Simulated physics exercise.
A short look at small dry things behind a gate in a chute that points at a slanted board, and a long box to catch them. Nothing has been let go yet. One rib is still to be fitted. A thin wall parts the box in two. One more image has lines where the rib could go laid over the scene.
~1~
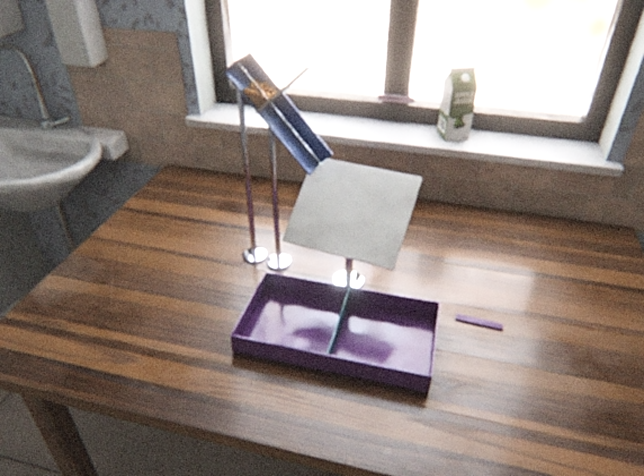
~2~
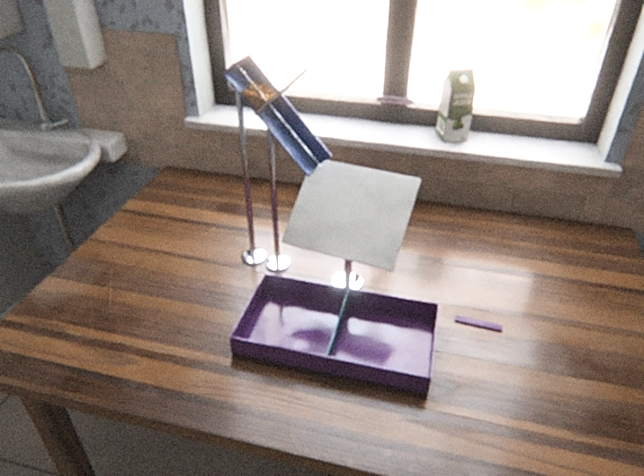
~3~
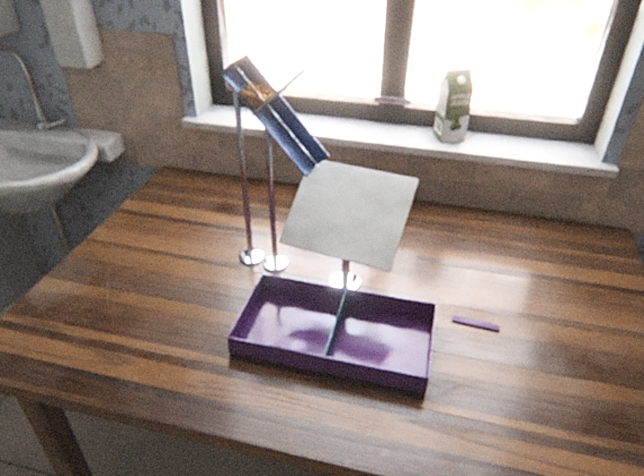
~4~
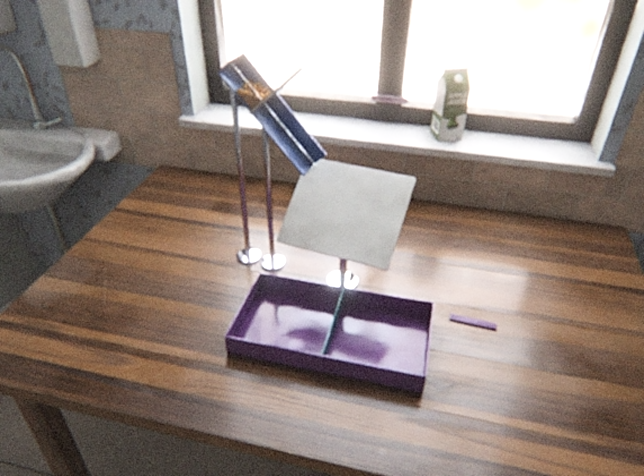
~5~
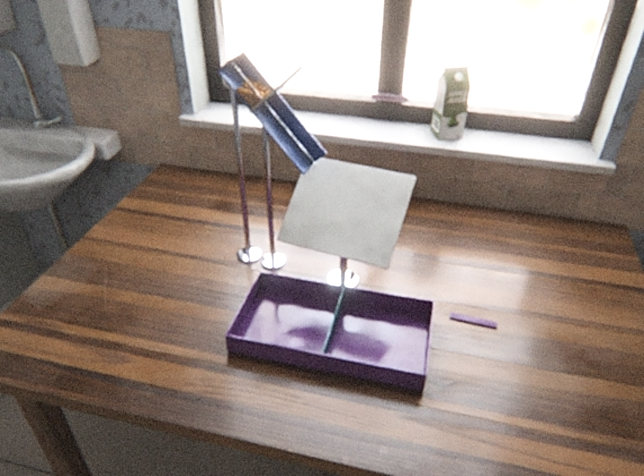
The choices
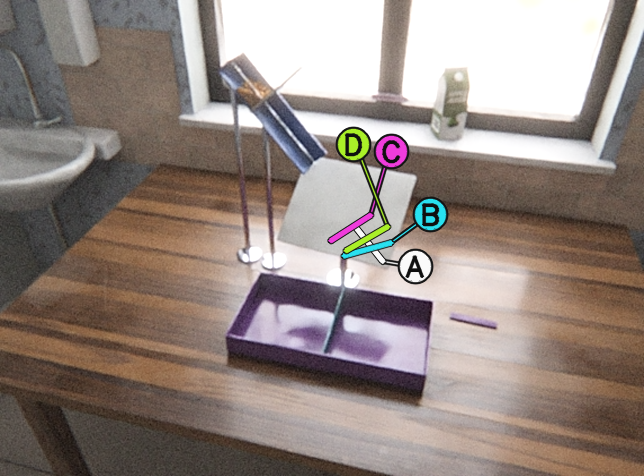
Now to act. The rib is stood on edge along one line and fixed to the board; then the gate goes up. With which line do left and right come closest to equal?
Go for A.
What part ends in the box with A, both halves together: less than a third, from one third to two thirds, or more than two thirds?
Line A gives more than two thirds.
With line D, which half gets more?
The left half.
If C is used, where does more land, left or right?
Left.
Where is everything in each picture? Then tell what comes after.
Load behind the gate (262, 91), roasted chickpeas; lip of the chute (315, 169), sloping fairly steeply, in the first picture.
Middle of the board (350, 211), tilted fairly steeply; middle of its low edge (335, 256); of its high edge (365, 168), in the second picture.
Front corners of the box (227, 337) and (428, 377); front end of its middle wall (324, 356), in the third picture.
Middle of the load (255, 92); lip (309, 170), in the fourth picture.
Middle of the load (256, 91); lip (309, 169), in the fifth picture.
On the marked copy, line A from (354, 226) to (382, 261); line B from (390, 242) to (344, 255); line C from (370, 215) to (331, 240); line D from (387, 226) to (346, 250).
If A is chosen, of what is caught, roughly a third in the left half, roughly two thirds in the right.
If B is chosen, of what is caught, the larger part in the left half, roughly a quarter in the right.
If C is chosen, of what is caught, the larger part in the left half, about a tenth in the right.
If D is chosen, of what is caught, the larger part in the left half, about a tenth in the right.
